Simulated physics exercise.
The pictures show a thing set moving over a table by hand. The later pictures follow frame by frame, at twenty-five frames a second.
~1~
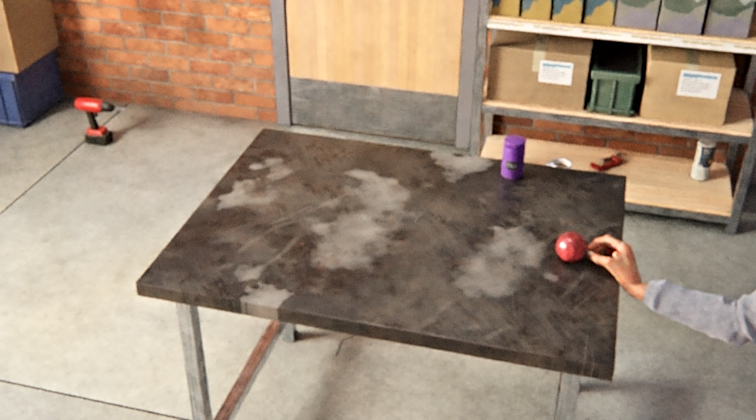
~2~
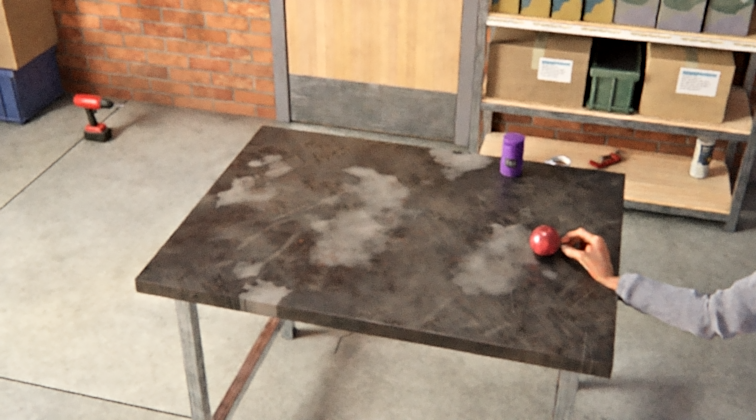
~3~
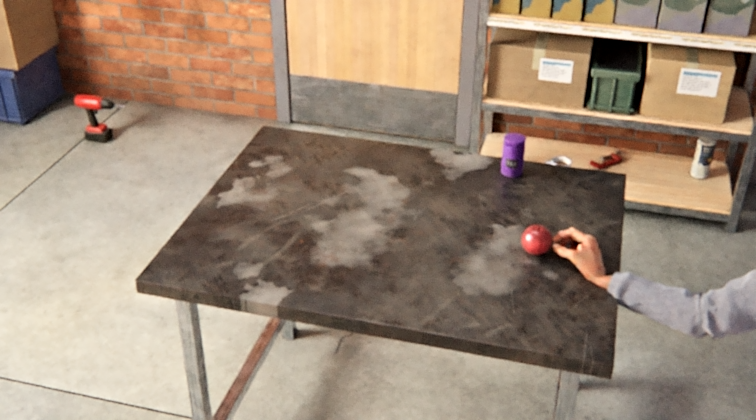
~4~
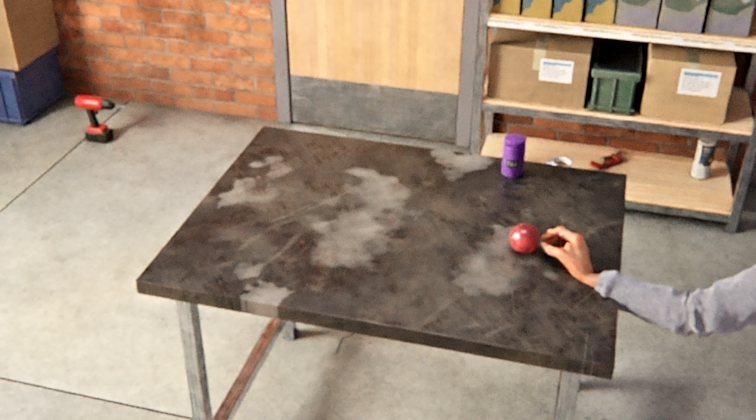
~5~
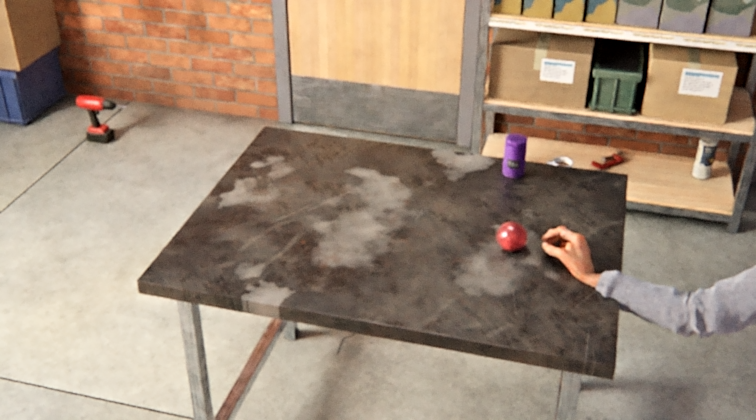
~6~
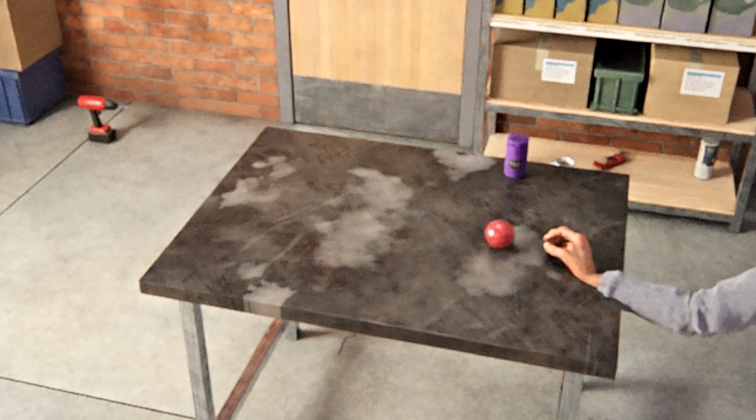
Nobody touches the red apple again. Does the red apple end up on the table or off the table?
The red apple falls off the table.
Then, 0.30 s on from there, red apple shifted well along near (400, 219).
Then, 0.80 s on from there, red apple shifted well along near (251, 197).
Then, 1.30 s on from there, red apple now off the table.
In the end, off the table, red apple.
